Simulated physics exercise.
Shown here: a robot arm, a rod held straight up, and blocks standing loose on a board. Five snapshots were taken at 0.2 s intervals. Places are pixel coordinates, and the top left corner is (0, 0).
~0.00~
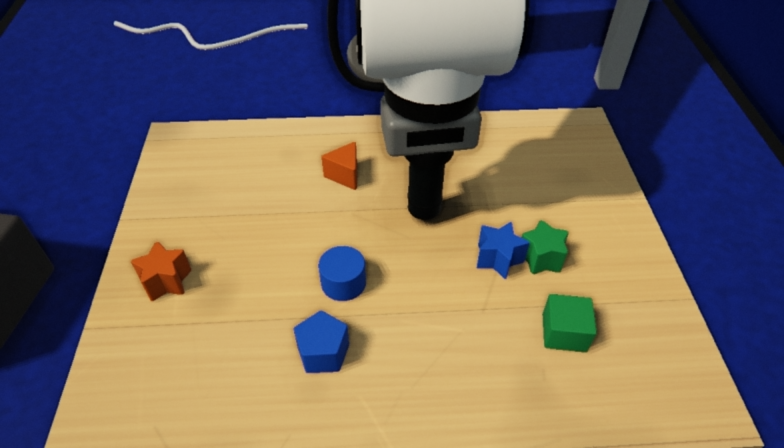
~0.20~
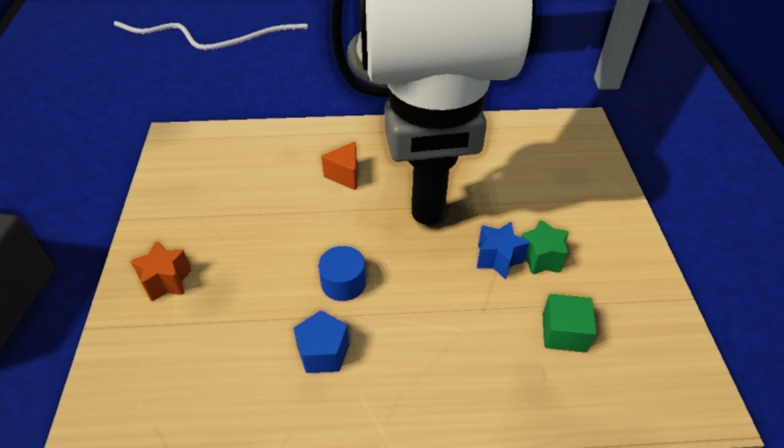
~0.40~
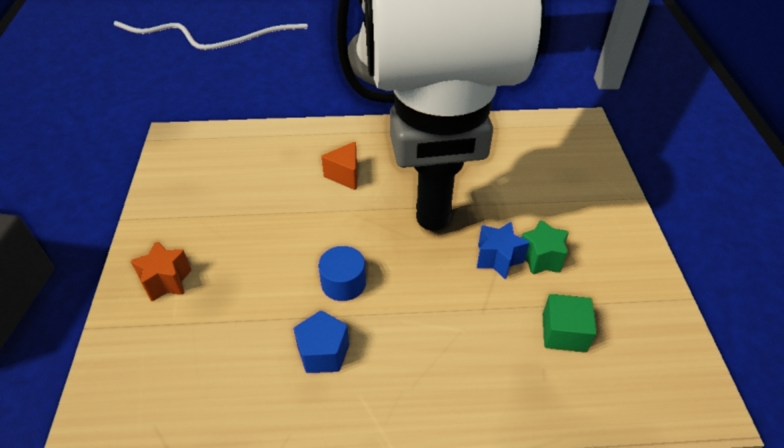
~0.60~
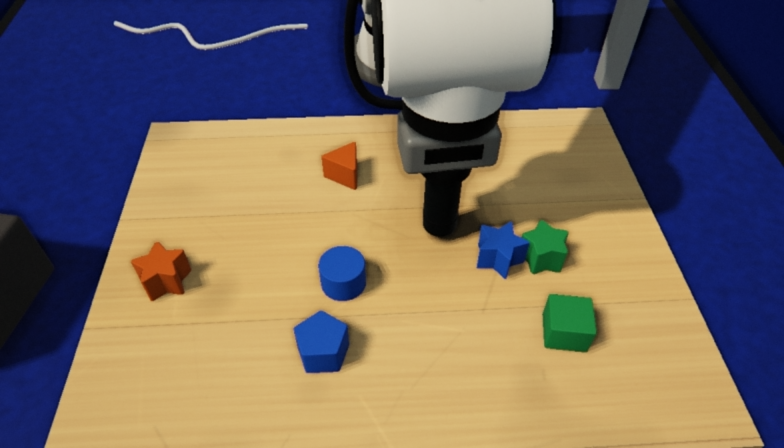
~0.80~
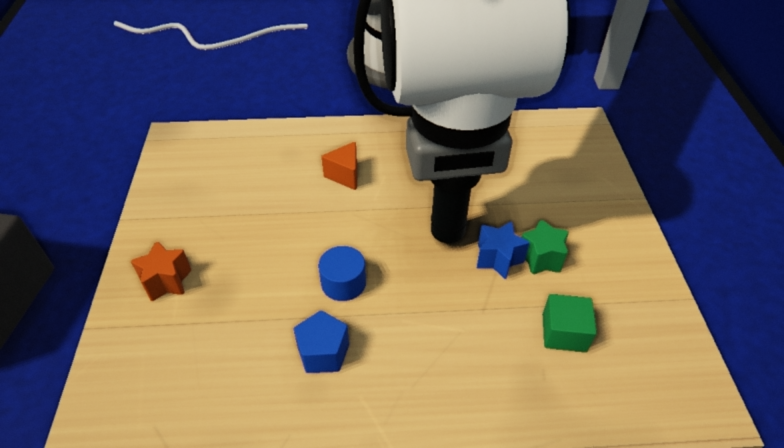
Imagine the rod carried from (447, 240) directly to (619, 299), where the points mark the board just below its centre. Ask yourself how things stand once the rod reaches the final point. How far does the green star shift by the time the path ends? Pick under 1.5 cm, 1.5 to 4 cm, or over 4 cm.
That block covers upwards of 4 cm.
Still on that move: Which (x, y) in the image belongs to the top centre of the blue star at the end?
At roughly (667, 293).
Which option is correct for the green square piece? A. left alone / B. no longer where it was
My answer is option A.
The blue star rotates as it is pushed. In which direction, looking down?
The blue star rotates clockwise.
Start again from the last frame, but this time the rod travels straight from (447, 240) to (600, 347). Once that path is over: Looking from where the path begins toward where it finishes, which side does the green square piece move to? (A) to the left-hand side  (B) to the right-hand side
The answer is B.
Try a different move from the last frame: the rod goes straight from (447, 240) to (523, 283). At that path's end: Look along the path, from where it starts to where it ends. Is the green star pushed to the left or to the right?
Facing the way the path runs, start to end, you'll find the green star has shifted left.
The first path, step by step. One third of the way, rod (504, 252); blue star (541, 250), turned 15° clockwise; green star (580, 244), turned 15° anticlockwise.
Two thirds of the way, rod (562, 272); blue star (602, 273), turned 15° clockwise; green star (628, 248), turned 80° anticlockwise.
At the end, rod (623, 291); blue star (667, 293), turned 20° clockwise; green star (640, 250), turned 125° anticlockwise; green square piece not moved.
